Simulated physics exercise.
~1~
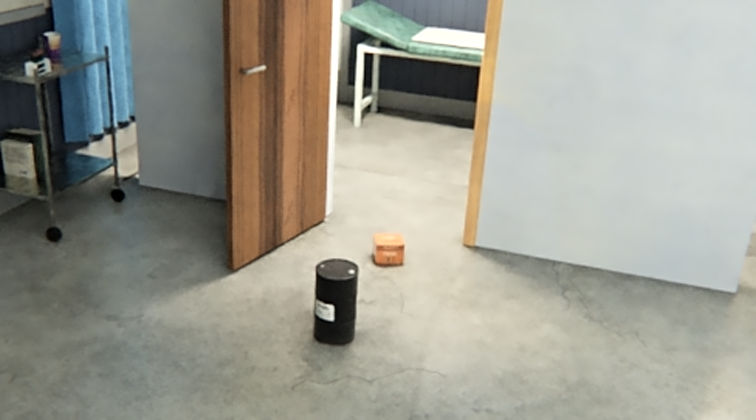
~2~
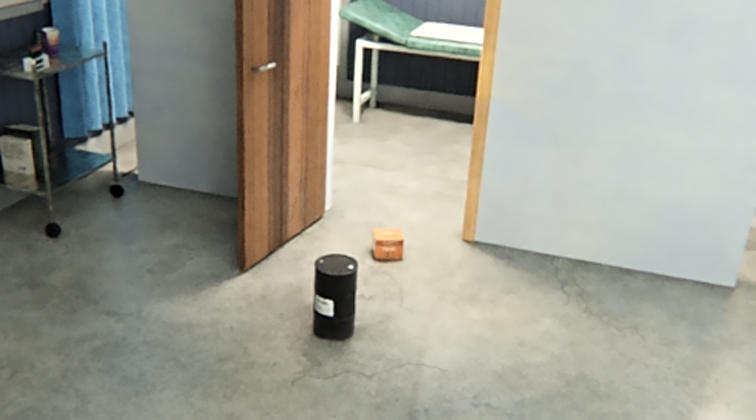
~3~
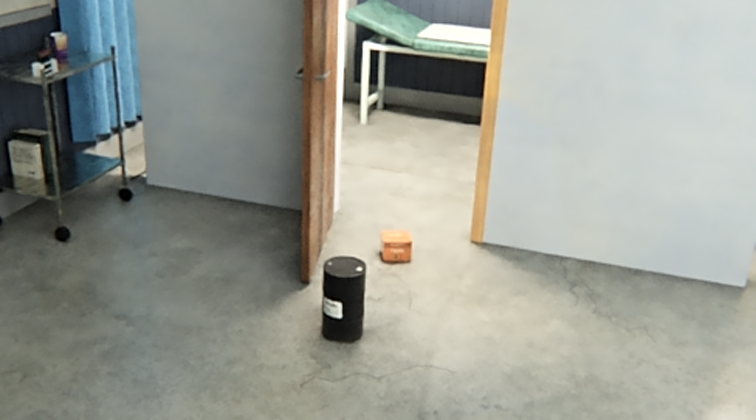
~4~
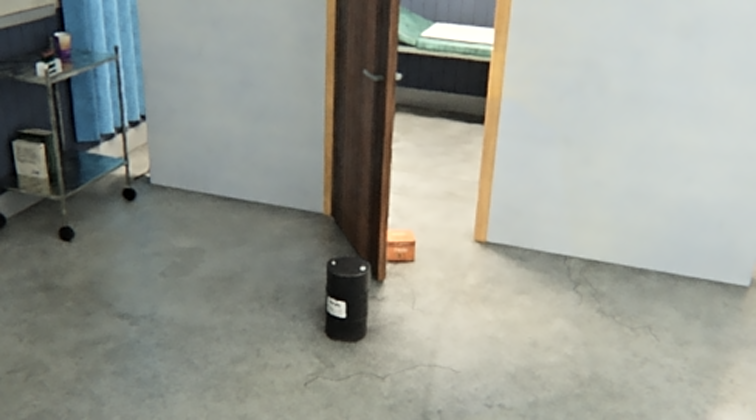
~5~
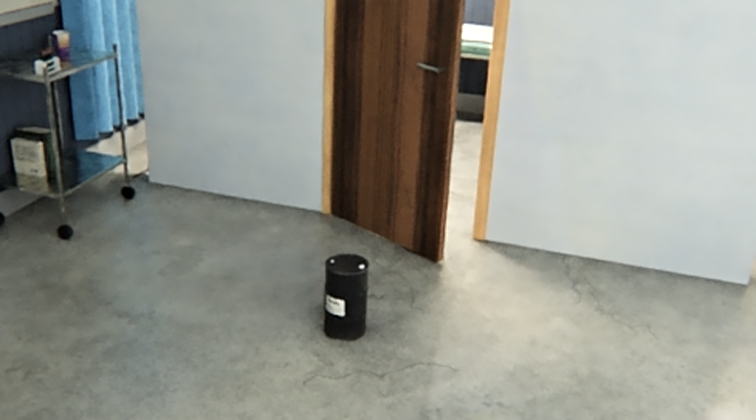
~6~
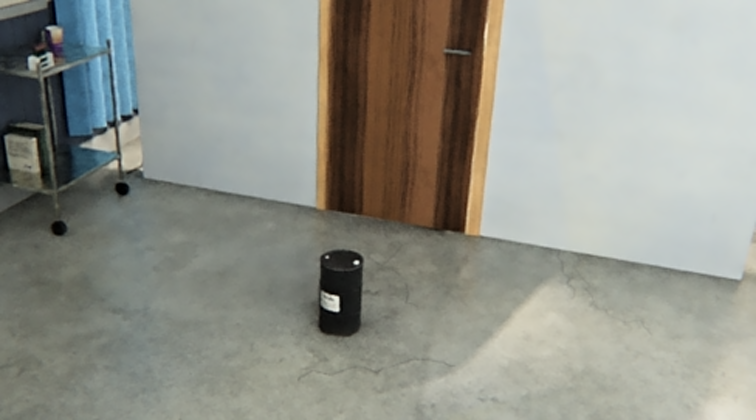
In a room with a grey concrete floor, a wooden door stood open near a black canister and a small orange box, then swung to the right past the canister, hiding the box from view, and ended fully shut with the canister still in place.
